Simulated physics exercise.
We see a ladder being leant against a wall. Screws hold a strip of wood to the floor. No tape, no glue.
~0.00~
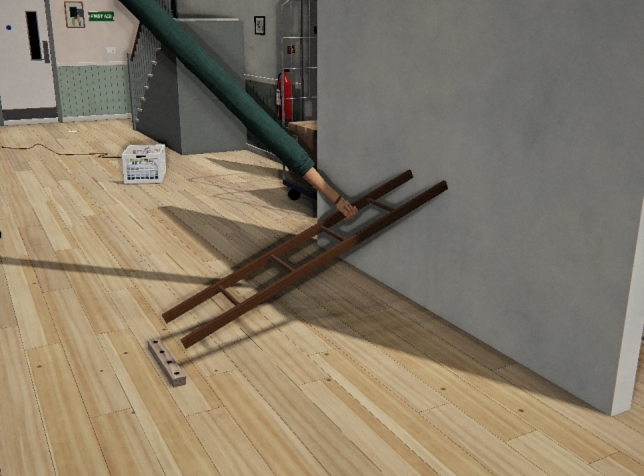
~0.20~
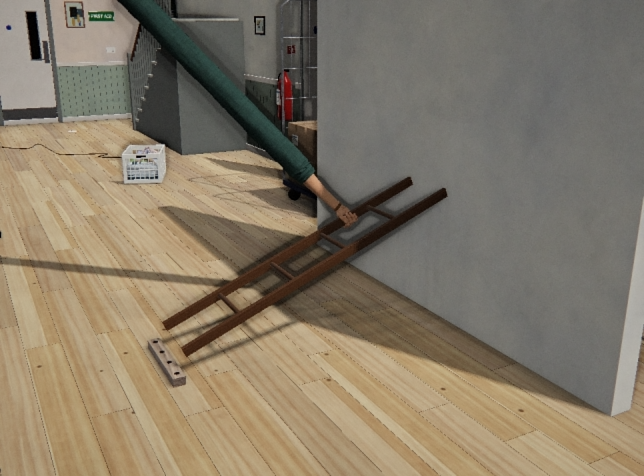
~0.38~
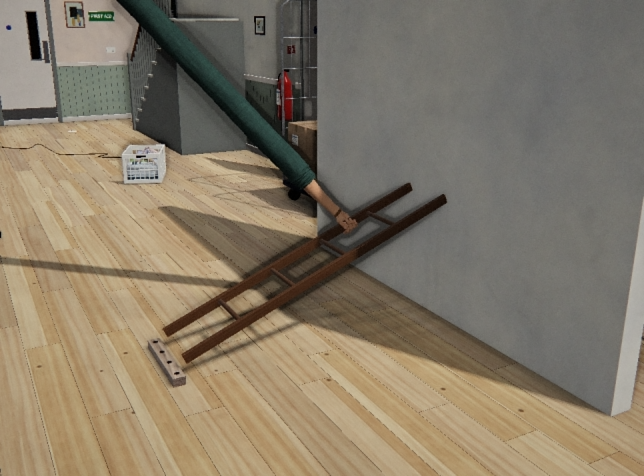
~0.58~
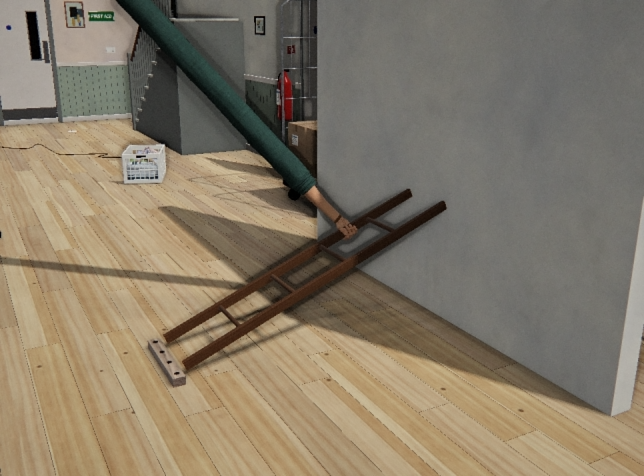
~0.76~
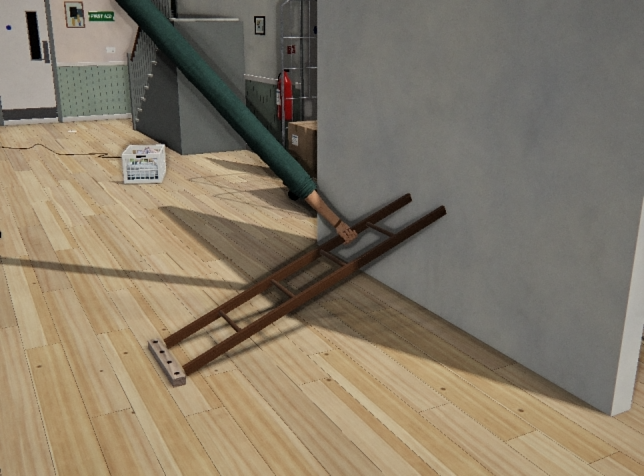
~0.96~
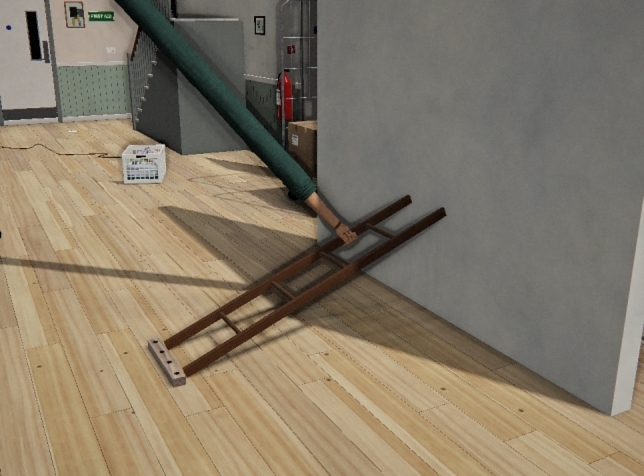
A brown ladder slides slightly down a grey wall to a wooden strip, held by a hand.
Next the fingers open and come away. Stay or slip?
In the end the brown ladder remains leaning.
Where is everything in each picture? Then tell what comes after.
The first frame shows still on the way; brown ladder (309, 250); batten (166, 361).
The second frame shows still on the way; brown ladder (310, 257); batten (166, 361).
The third frame shows still on the way; brown ladder (310, 264); batten (166, 361).
The fourth frame shows still on the way; brown ladder (310, 270); batten (166, 361).
The fifth frame shows still on the way; brown ladder (310, 275); batten (166, 361).
The sixth frame shows in place, still held; brown ladder (310, 277); batten (166, 361).
Around 1.08 s, brown ladder moving near (309, 278).
Finally (2.2 s), the brown ladder stays up, near (309, 278).
